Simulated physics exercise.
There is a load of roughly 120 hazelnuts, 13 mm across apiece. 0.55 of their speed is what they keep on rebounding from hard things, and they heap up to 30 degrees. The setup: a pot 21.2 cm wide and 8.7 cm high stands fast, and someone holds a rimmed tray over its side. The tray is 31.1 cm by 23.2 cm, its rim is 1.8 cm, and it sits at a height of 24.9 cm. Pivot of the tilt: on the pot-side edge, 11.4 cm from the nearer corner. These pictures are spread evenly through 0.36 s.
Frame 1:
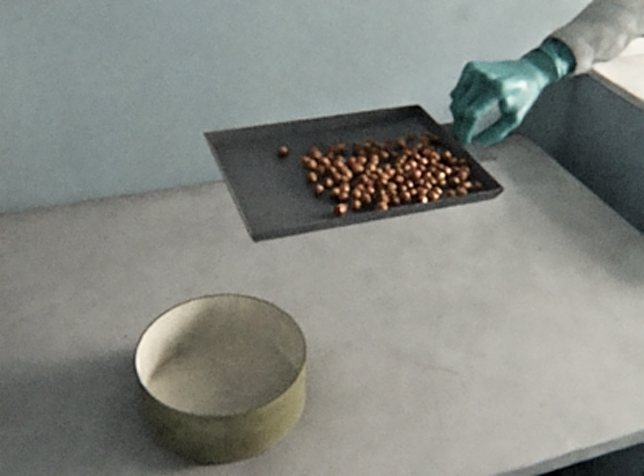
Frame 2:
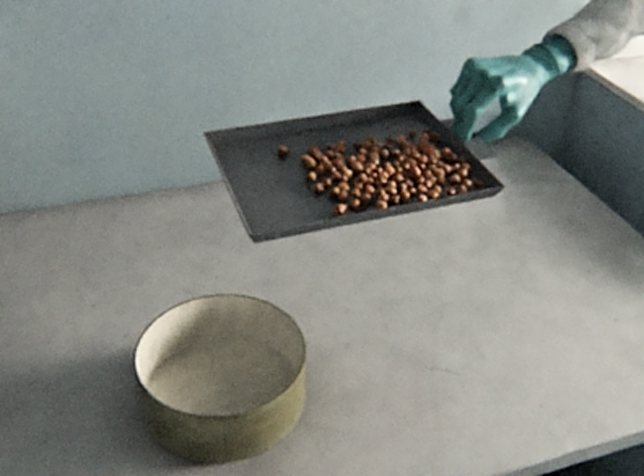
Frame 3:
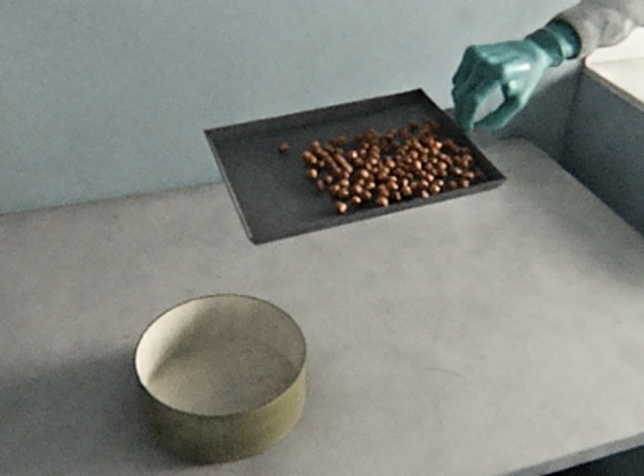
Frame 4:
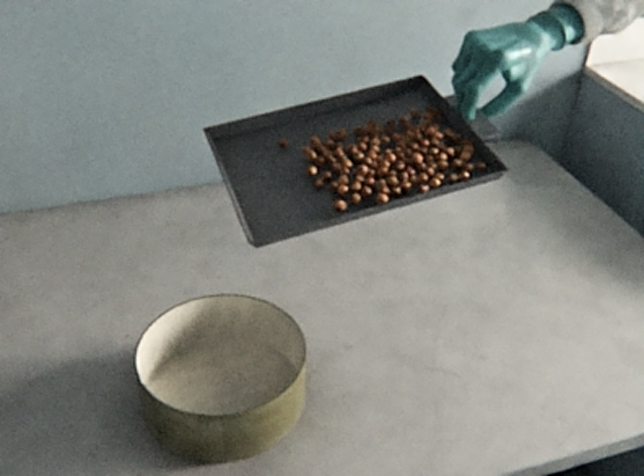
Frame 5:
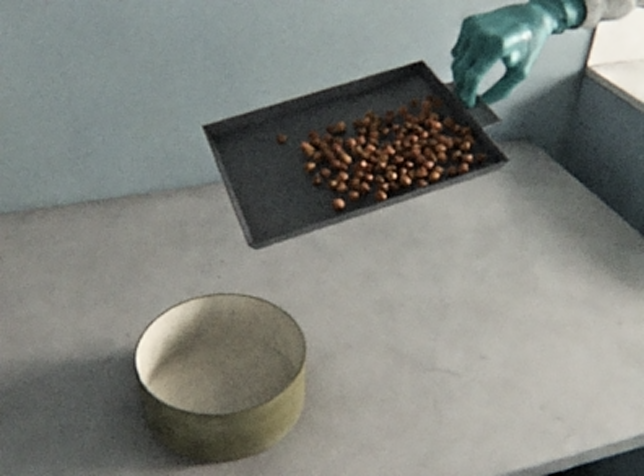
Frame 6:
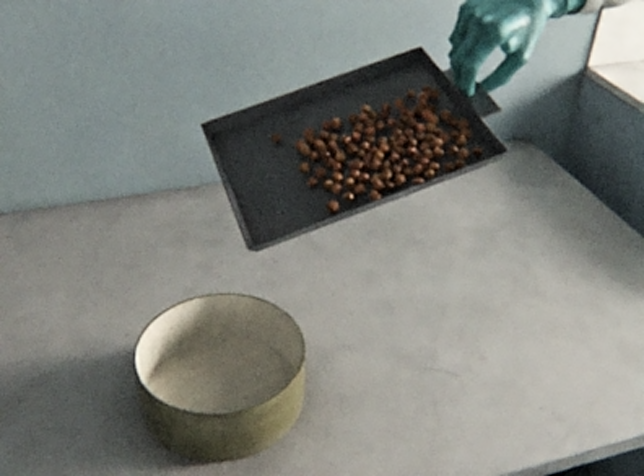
A dark rimmed tray of brown hazelnuts, held at the right by a teal-gloved hand, tilts gradually as its right side rises above a gray table, while the nuts stay clustered and a round, pale-lined pot stands still below.
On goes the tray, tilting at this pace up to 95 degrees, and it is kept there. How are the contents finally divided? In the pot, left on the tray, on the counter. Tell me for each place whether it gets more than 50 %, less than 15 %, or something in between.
I expect pot: More than 50 %, tray: Less than 15 %, counter: Less than 15 %.
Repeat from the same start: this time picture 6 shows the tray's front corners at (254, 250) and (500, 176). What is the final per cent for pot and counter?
Pot 85 % / counter 15 %.
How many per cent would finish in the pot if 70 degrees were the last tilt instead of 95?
Pot share: About 95 per cent.
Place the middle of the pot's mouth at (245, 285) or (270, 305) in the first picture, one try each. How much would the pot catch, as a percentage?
First try about 20 per cent, second try about 70 per cent.
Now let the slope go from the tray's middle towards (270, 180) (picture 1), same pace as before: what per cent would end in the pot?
Roughly 40 % of the pieces.
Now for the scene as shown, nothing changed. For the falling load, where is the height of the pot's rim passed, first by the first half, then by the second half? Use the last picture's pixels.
(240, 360) or so first, later (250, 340).
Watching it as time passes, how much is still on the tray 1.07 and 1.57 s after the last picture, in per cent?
First 15, then 0.
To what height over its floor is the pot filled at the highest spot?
Some 2.5 cm above the floor.
Then, 0.64 s after the last picture, tilt 54 degrees; the tray holds 65 %, the pot 15 %.
Then, 1.07 s after the last picture, tilt 78 degrees; the tray holds 15 %, the pot 75 %.
Then, 1.57 s after the last picture, tilt 95 degrees; the tray holds 0 %, the pot 100 %.
In the end, pot 100 %, tray 0 %, counter 0 %.
